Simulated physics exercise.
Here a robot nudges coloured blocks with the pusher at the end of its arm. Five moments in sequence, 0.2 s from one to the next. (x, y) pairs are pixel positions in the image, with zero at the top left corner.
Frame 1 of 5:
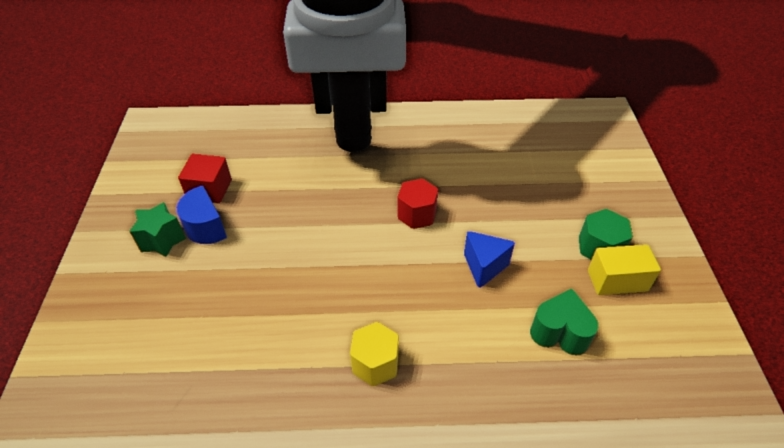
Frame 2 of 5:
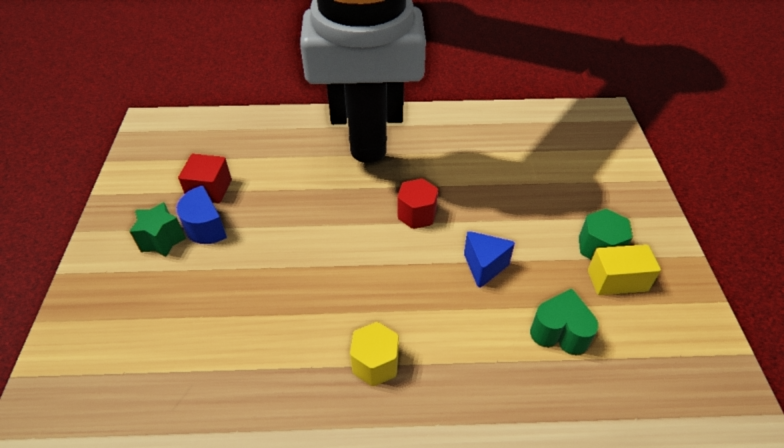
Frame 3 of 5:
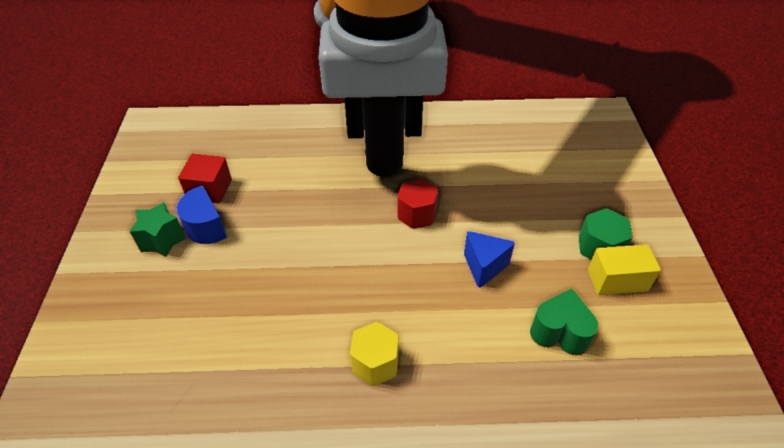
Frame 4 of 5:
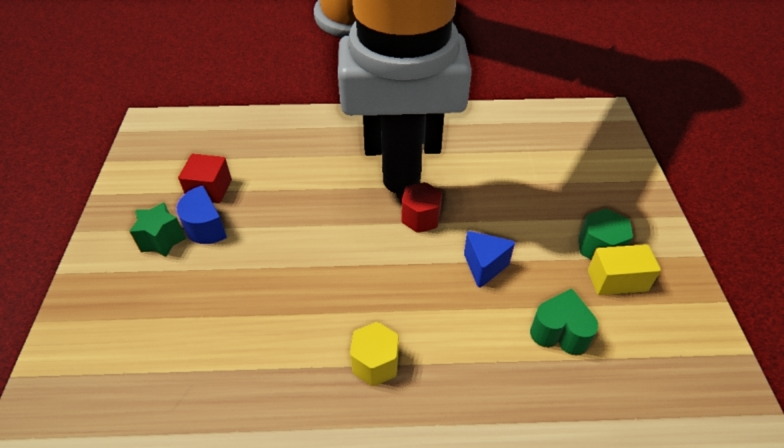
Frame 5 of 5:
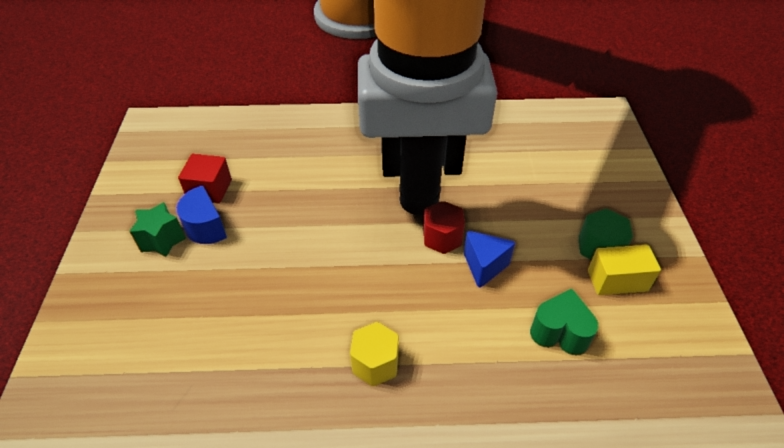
A robot arm moves down and right, then pushes the red hexagon toward the blue triangular block.
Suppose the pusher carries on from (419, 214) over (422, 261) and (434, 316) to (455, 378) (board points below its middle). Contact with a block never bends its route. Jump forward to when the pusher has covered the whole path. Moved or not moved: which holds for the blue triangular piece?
That block is shifted.
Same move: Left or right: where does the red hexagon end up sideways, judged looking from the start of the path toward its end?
That's a shift to the left.
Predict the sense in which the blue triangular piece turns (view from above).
It is turned clockwise.
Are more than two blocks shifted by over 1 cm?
The answer is no.
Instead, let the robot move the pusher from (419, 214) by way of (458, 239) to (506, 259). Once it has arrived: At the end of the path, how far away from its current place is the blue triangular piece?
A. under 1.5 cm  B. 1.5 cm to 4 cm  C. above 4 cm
C: Above 4 cm.
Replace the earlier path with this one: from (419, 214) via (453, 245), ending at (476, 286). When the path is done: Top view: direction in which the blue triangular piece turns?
Turns clockwise.
On the path given first. One third of the way, pusher (423, 250); red hexagon (468, 245), turned 90° anticlockwise; blue triangular piece (505, 252), turned 30° clockwise.
Two thirds of the way, pusher (435, 305); red hexagon (469, 247), turned 105° anticlockwise; blue triangular piece (506, 252), turned 30° clockwise.
At the end, pusher (457, 368); yellow hexagon not moved; red hexagon (469, 247), turned 105° anticlockwise; blue triangular piece (506, 252), turned 30° clockwise.
